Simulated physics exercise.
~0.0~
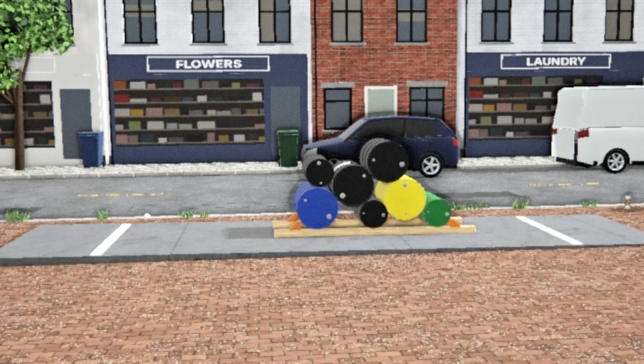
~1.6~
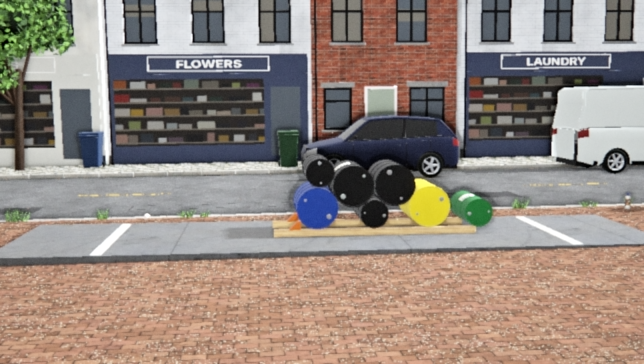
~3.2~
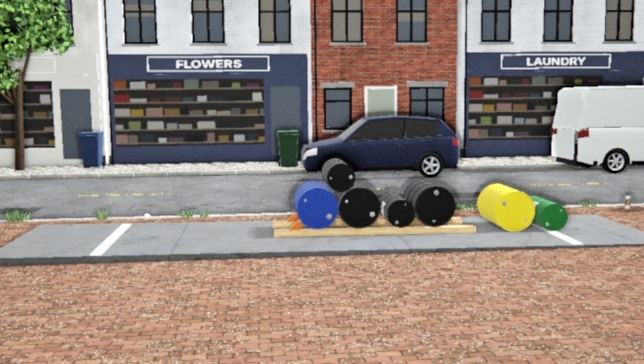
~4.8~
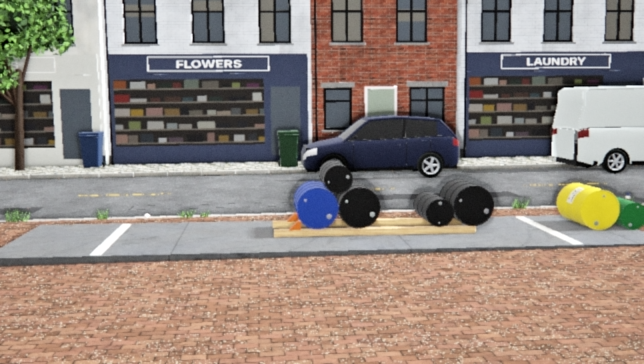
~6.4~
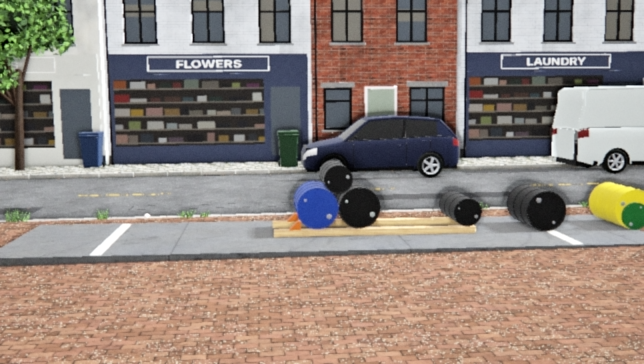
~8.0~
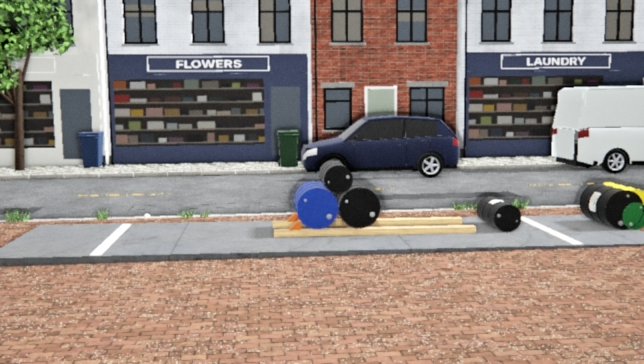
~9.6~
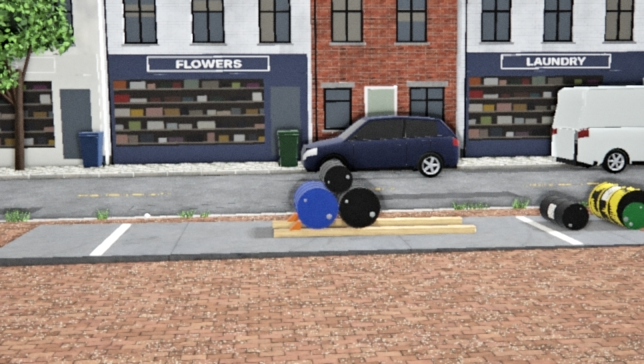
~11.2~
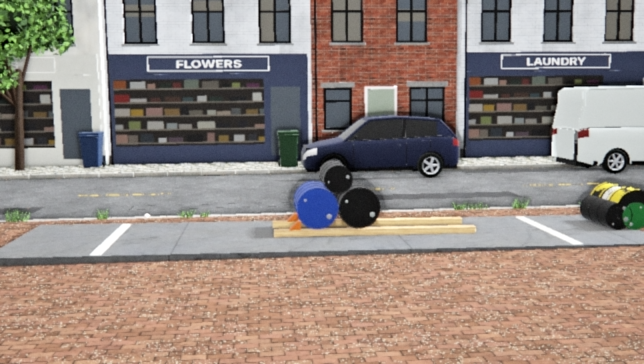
On a paved strip beside a street, seen from the front with a flower shop, a laundry, a dark blue car and a white van behind, seven drums lie stacked on timber bearers between two white lines. Blue sits at the left, yellow and green at the right, with black ones among them. The right side gives way, and green and yellow roll right past the white line as the upper black drums drop. A larger black drum follows, then a small one, bunching beside them at the right edge. Blue and two black drums stay stacked on the timbers.
